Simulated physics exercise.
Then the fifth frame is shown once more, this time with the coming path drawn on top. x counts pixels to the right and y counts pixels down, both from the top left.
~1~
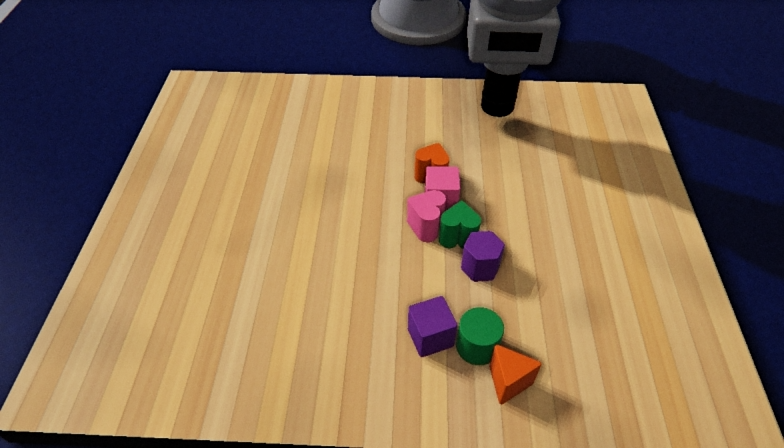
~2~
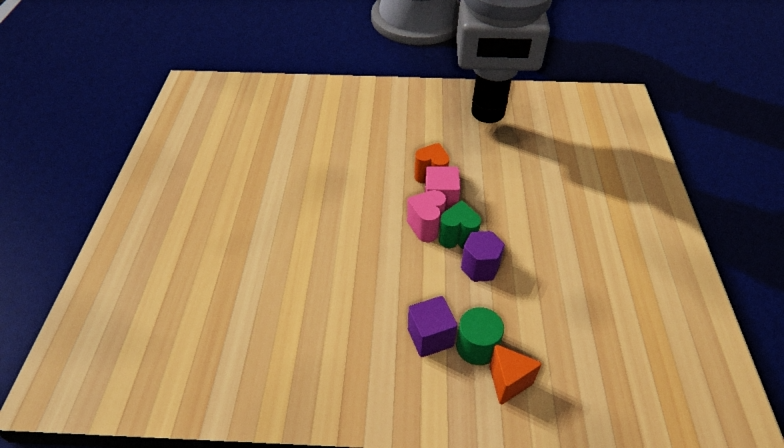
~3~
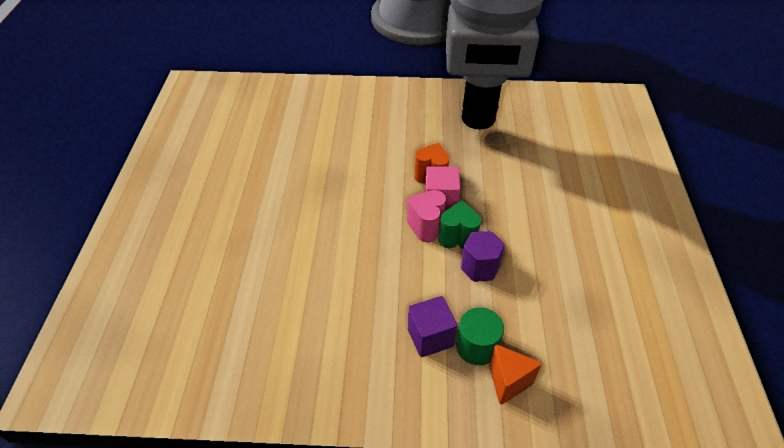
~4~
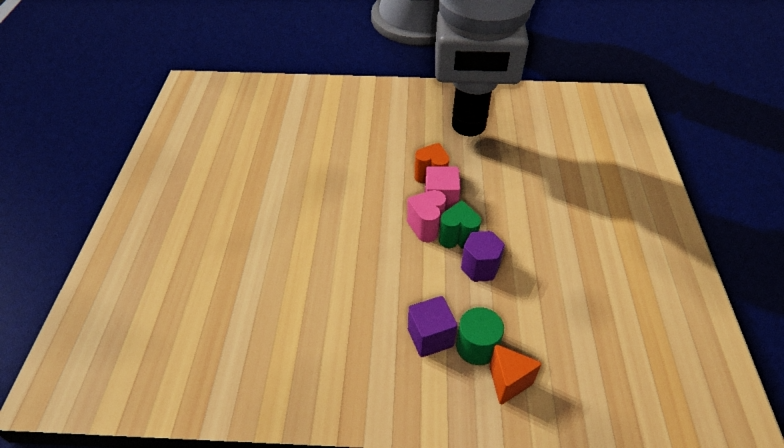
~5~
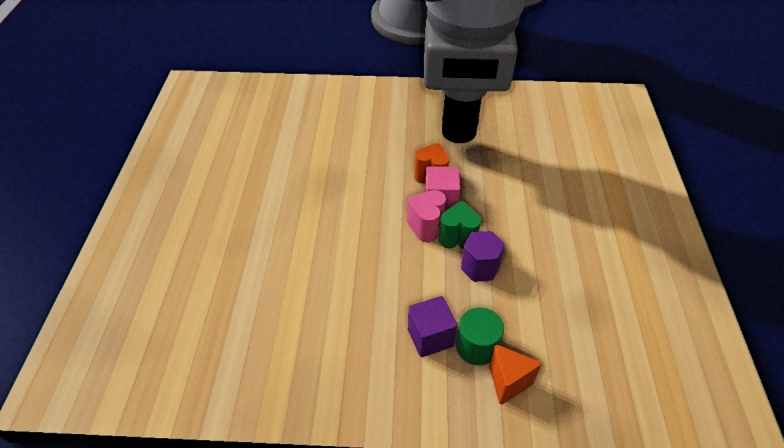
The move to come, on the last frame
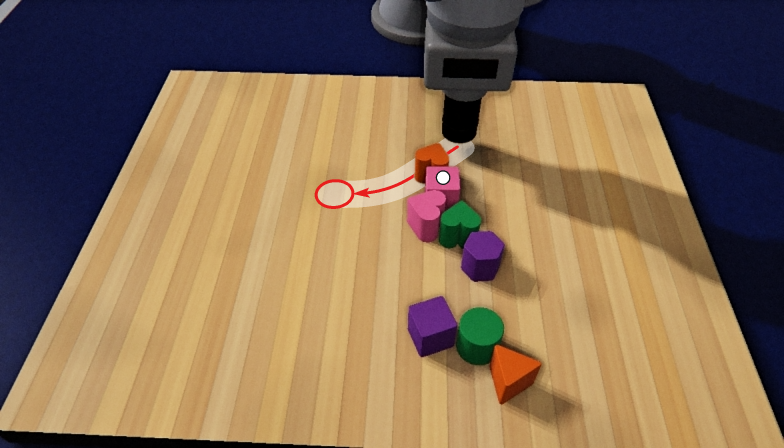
A grey robot arm with a black stick slides slowly left and slightly nearer over a pale striped wooden board on a dark blue surface, seen from above by a still camera. Near the middle, an orange heart, pink block, pink heart, green heart and purple hexagonal block cluster together. Below them, a purple cube, green cylinder and orange triangular block stay still, like all the others.
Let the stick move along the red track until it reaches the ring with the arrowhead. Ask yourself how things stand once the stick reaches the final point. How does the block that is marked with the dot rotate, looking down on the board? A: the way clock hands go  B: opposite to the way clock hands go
B
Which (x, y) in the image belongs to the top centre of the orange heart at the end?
It is going to be at (405, 186).
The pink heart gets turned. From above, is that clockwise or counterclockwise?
Answer: With the clock.
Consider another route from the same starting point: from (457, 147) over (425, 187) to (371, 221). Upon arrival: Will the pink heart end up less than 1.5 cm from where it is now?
No, I don't think so.
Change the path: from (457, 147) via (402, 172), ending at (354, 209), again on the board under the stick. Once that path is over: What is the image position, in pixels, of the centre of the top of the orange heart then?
The middle of the upper face of the orange heart will lie at about (417, 169) in the picture.
The line goes from (457, 147) by way of (424, 169) and (384, 189) to (335, 194); the dot is on the pink four-sided block.
On the path given first. One third of the way, stick at (424, 156); pink heart at (429, 208), turned 15° clockwise; orange heart at (417, 168), turned 65° anticlockwise; pink four-sided block at (444, 181), turned 15° anticlockwise.
Two thirds of the way, stick at (383, 176); pink heart at (431, 211), turned 30° clockwise; orange heart at (405, 186), turned 105° anticlockwise; pink four-sided block at (441, 184), turned 40° anticlockwise; green heart at (464, 219), turned 15° anticlockwise.
At the end, stick at (333, 180); pink heart at (431, 211), turned 30° clockwise; orange heart at (405, 186), turned 105° anticlockwise; pink four-sided block at (441, 184), turned 40° anticlockwise; green heart at (464, 219), turned 15° anticlockwise.
